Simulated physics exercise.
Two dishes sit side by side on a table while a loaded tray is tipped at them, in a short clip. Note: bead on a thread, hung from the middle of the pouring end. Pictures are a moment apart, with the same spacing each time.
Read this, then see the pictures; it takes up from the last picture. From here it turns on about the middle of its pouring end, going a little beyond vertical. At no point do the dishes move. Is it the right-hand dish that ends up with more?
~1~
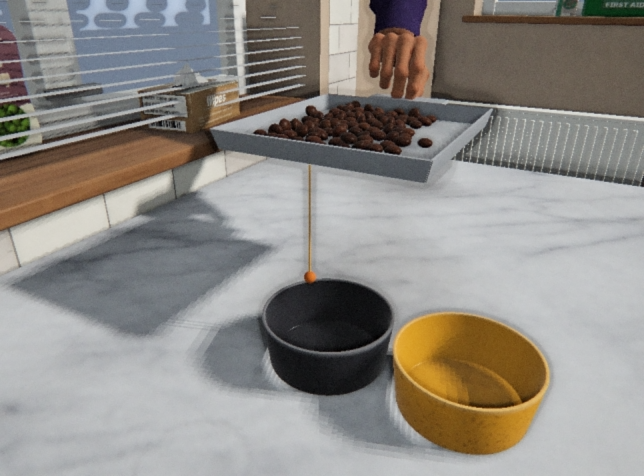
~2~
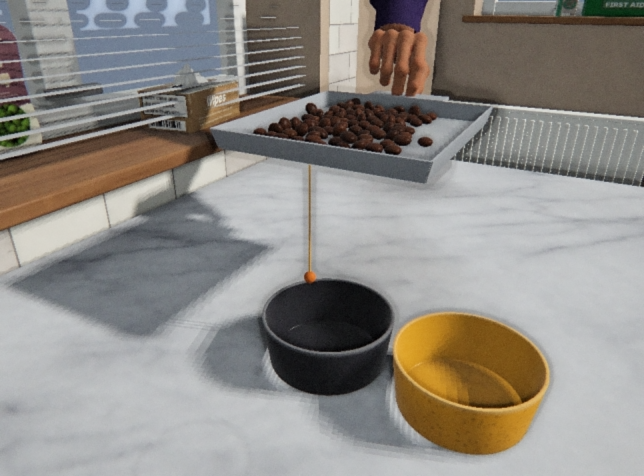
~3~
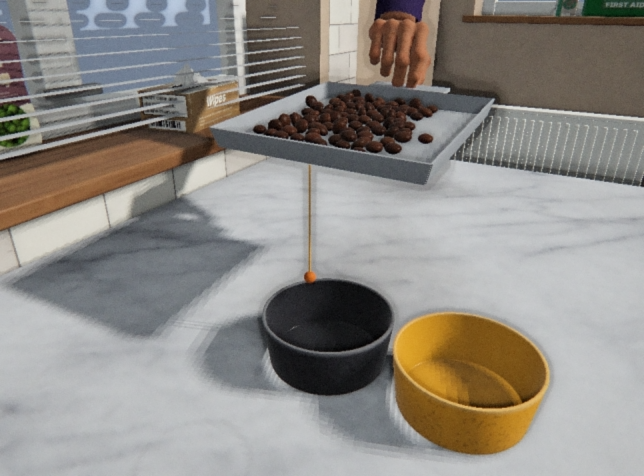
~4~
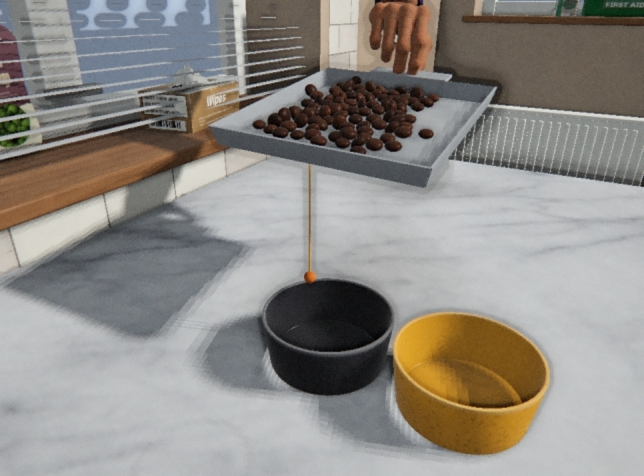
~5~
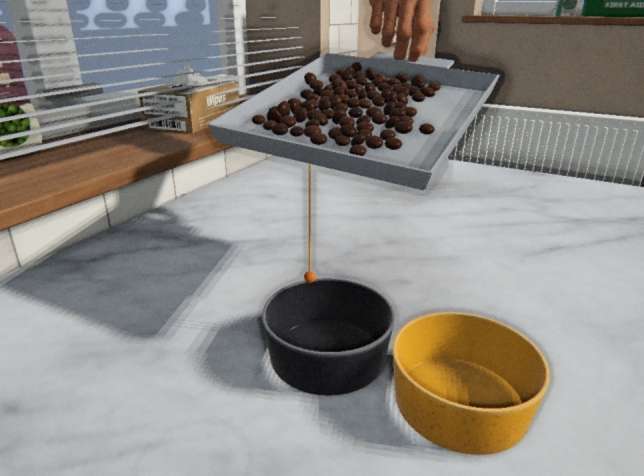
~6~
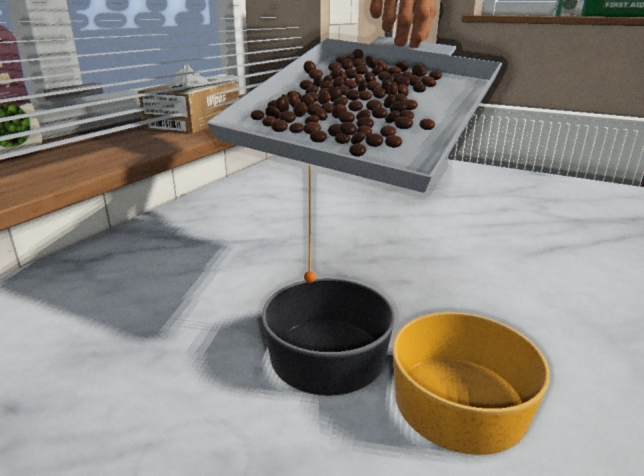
No.
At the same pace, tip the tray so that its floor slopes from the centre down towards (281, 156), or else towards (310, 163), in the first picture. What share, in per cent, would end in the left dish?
That comes to 10 per cent the first time and 50 per cent the second.
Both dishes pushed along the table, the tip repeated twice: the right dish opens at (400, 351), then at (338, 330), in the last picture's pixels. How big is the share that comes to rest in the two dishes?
90 % for the first, 70 % for the second.
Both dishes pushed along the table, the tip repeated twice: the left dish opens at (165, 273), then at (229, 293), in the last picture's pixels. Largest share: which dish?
Results - the dish on the right side first, the dish on the right side second.
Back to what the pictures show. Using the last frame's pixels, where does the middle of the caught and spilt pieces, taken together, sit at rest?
The centre settles at about (343, 367).
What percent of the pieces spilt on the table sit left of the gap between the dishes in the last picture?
Estimate: Roughly 60 %.
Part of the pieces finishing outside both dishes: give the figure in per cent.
Near 20 in a hundred.
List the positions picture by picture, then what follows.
Corners of the pouring end at (218, 128) and (428, 158), level; middle of the load at (353, 126), flat chocolate drops; left dish at (295, 368); right dish at (446, 425); bead on its thread at (310, 277), in the first picture.
Corners of the pouring end at (218, 128) and (428, 159), level; middle of the load at (353, 124), in the second picture.
Corners of the pouring end at (217, 126) and (428, 161), tipped barely, lowest at the right corner; middle of the load at (353, 119), in the third picture.
Corners of the pouring end at (216, 124) and (427, 165), tipped a little, lowest at the right corner; middle of the load at (353, 111), in the fourth picture.
Corners of the pouring end at (215, 123) and (427, 168), tipped a little, lowest at the right corner; middle of the load at (353, 103), in the fifth picture.
Corners of the pouring end at (214, 121) and (427, 172), tipped clearly, lowest at the right corner; middle of the load at (353, 95); left dish at (295, 368); right dish at (446, 425), in the sixth picture.
Soon after the last picture, tray tipped steeply; all on the tray.
A little later, tray tipped right over; about a quarter on the tray; a small part in the right dish; about a quarter in the left dish; a small part outside both; about a third in the air.
Later still, tray tipped past a quarter turn; about a quarter in the right dish; about half in the left dish; about a quarter outside both.
At rest, tray tipped past a quarter turn; about a quarter in the right dish; about half in the left dish; about a quarter outside both.
